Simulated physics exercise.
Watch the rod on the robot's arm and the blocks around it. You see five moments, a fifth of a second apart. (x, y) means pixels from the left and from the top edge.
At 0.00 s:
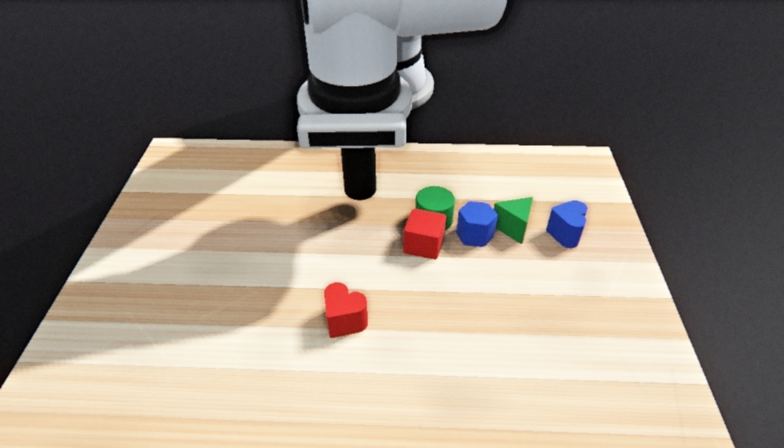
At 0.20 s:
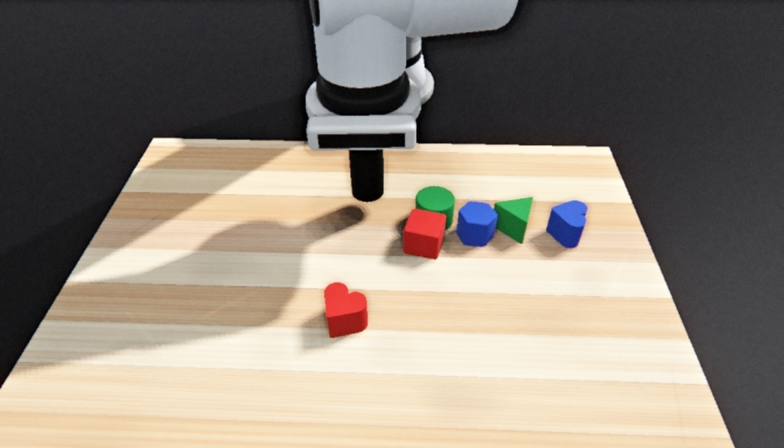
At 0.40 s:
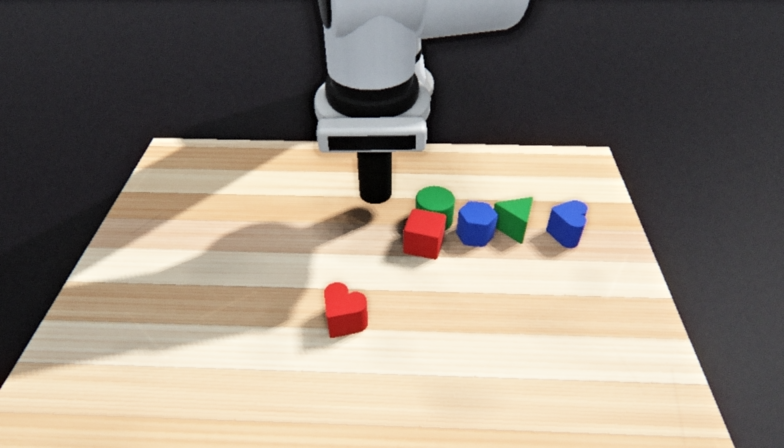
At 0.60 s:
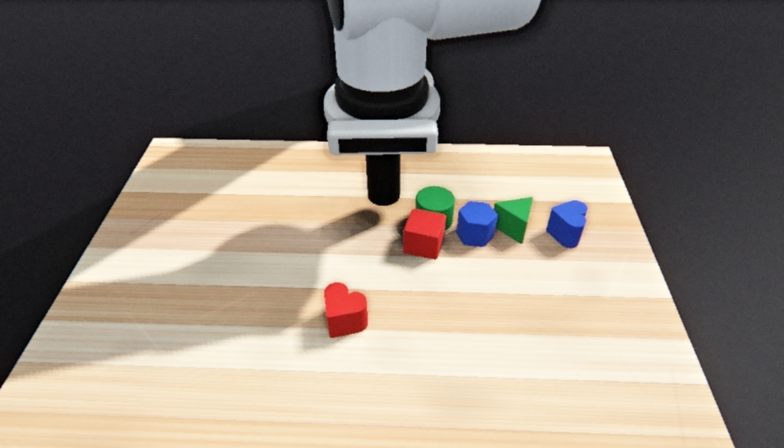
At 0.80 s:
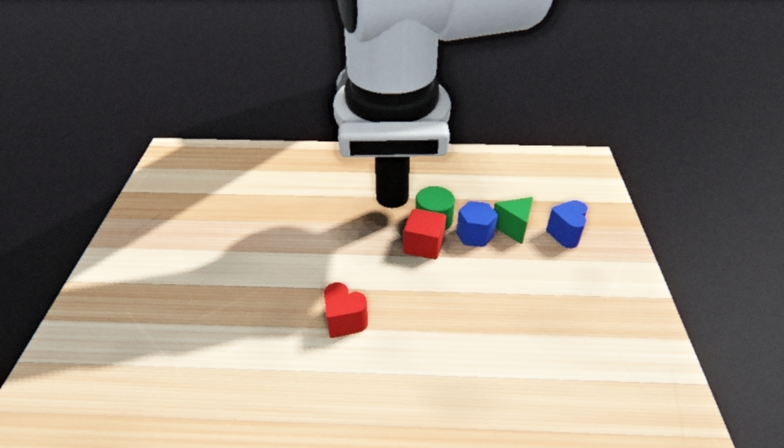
On a wooden tabletop, a robot arm's black rod moving slightly right near a green disc and red block, all blocks staying still.
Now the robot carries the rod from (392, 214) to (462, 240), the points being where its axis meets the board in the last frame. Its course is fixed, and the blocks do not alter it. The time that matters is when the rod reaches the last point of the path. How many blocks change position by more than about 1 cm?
That push would leave three or more blocks displaced by more than about 1 cm.
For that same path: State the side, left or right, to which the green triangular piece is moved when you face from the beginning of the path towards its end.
Picture yourself facing from the start of the path to its end: The green triangular piece moves off to your left.
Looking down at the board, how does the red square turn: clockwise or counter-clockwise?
Looking down: Clockwise.
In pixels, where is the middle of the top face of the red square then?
Its top middle: (451, 242).
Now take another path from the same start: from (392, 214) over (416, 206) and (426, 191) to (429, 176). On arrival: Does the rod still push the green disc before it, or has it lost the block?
I think it loses its spot in front.
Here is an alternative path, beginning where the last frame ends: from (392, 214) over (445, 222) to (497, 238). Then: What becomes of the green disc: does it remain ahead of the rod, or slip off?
The rod pushes it to the end.
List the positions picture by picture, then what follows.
In the first picture, tip of the rod (360, 190), middles of tops, red square (425, 222), green disc (435, 197), blue hexagon (478, 212), green triangular piece (518, 206).
In the second picture, rod (368, 192), nothing pushed.
In the third picture, rod (376, 194), nothing pushed.
In the fourth picture, rod (384, 196), nothing pushed.
In the fifth picture, rod (392, 198), red square (425, 222), green disc (435, 197), blue hexagon (478, 212), green triangular piece (518, 206).
What follows on the original path. Halfway along, rod (428, 210); red square (437, 232), turned 20° clockwise; green disc (466, 205); blue hexagon (501, 218); green triangular piece (524, 206).
At the end, rod (464, 224); red square (451, 242), turned 80° clockwise; green disc (503, 219); blue hexagon (543, 229), turned 25° anticlockwise; green triangular piece (540, 205), turned 20° anticlockwise.
